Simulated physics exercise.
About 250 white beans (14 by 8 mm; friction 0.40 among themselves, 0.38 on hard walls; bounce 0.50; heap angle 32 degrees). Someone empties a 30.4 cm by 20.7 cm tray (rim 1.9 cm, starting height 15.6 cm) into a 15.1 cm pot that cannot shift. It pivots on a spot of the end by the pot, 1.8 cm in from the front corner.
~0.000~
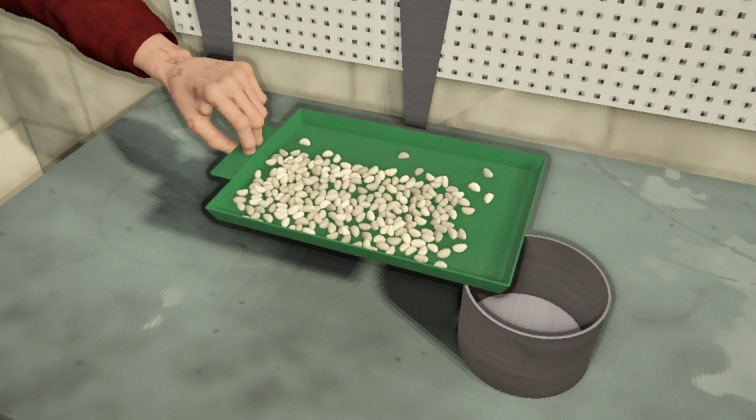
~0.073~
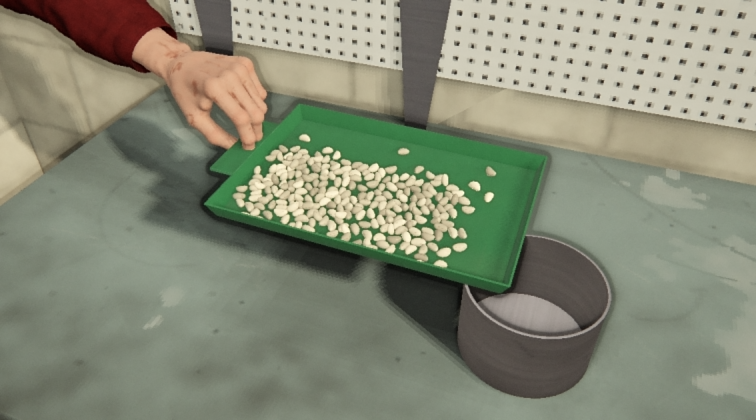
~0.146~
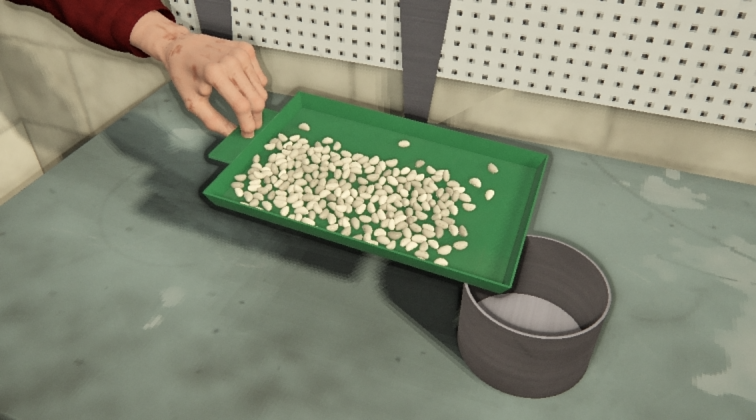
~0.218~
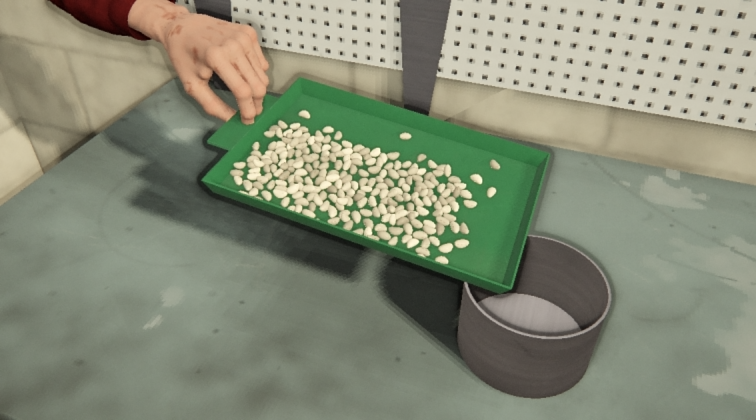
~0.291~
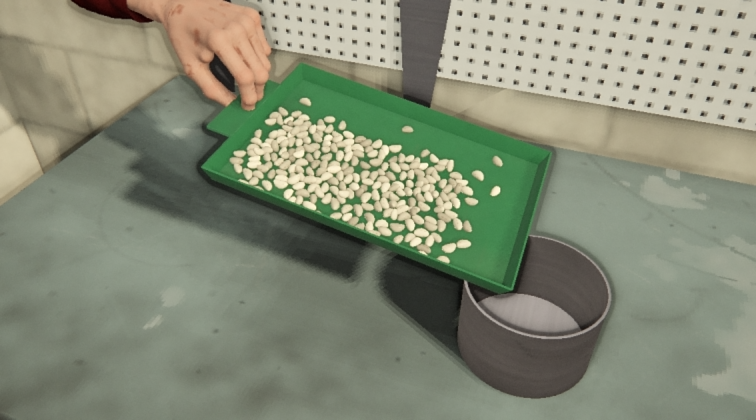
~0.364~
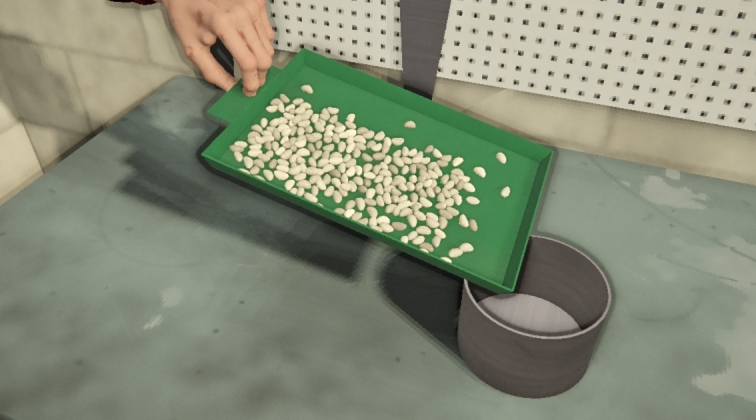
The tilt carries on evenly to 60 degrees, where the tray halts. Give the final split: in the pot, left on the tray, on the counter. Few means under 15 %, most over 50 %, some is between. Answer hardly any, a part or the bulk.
Pot a part, tray a part, counter a part.
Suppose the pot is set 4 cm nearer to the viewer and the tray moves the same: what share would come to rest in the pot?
Then about 50 per cent.
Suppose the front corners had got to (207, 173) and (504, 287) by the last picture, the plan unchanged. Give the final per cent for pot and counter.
Pot 0, counter 75.
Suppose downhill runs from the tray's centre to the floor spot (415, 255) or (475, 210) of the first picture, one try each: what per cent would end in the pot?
About 0 and 30 per cent.
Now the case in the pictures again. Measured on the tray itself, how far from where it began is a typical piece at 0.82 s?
Some 8 cm.
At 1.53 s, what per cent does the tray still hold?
Roughly 55 per cent.
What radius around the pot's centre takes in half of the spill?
About 18 cm.
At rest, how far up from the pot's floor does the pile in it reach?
About 1.0 cm.
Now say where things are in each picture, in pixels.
The first frame shows tray tilt 0 degrees, front corners at (215, 205) and (503, 279); middle of the pieces at (354, 202); pot at (536, 282).
The second frame shows tray tilt 1 degrees, front corners at (214, 201) and (503, 279); middle of the pieces at (354, 200).
The third frame shows tray tilt 4 degrees, front corners at (213, 190) and (504, 279), lowest corner right front; middle of the pieces at (354, 193).
The fourth frame shows tray tilt 8 degrees, front corners at (212, 178) and (505, 280), lowest corner right front; middle of the pieces at (355, 185).
The fifth frame shows tray tilt 11 degrees, front corners at (212, 165) and (506, 281), lowest corner right front; middle of the pieces at (356, 177).
The sixth frame shows tray tilt 14 degrees, front corners at (213, 153) and (507, 282), lowest corner right front; middle of the pieces at (359, 170); pot at (536, 282). Its pace works out near 45 degrees a second.
After 0.82 s, tilt 36 degrees; the tray holds 100 %, the pot 0 %.
After 1.13 s, tilt 51 degrees; the tray holds 85 %, the pot 5 %.
After 1.53 s, tilt 60 degrees; the tray holds 55 %, the pot 20 %.
In the end, at 2.9 s, pot 30 %, tray 40 %, counter 30 %.
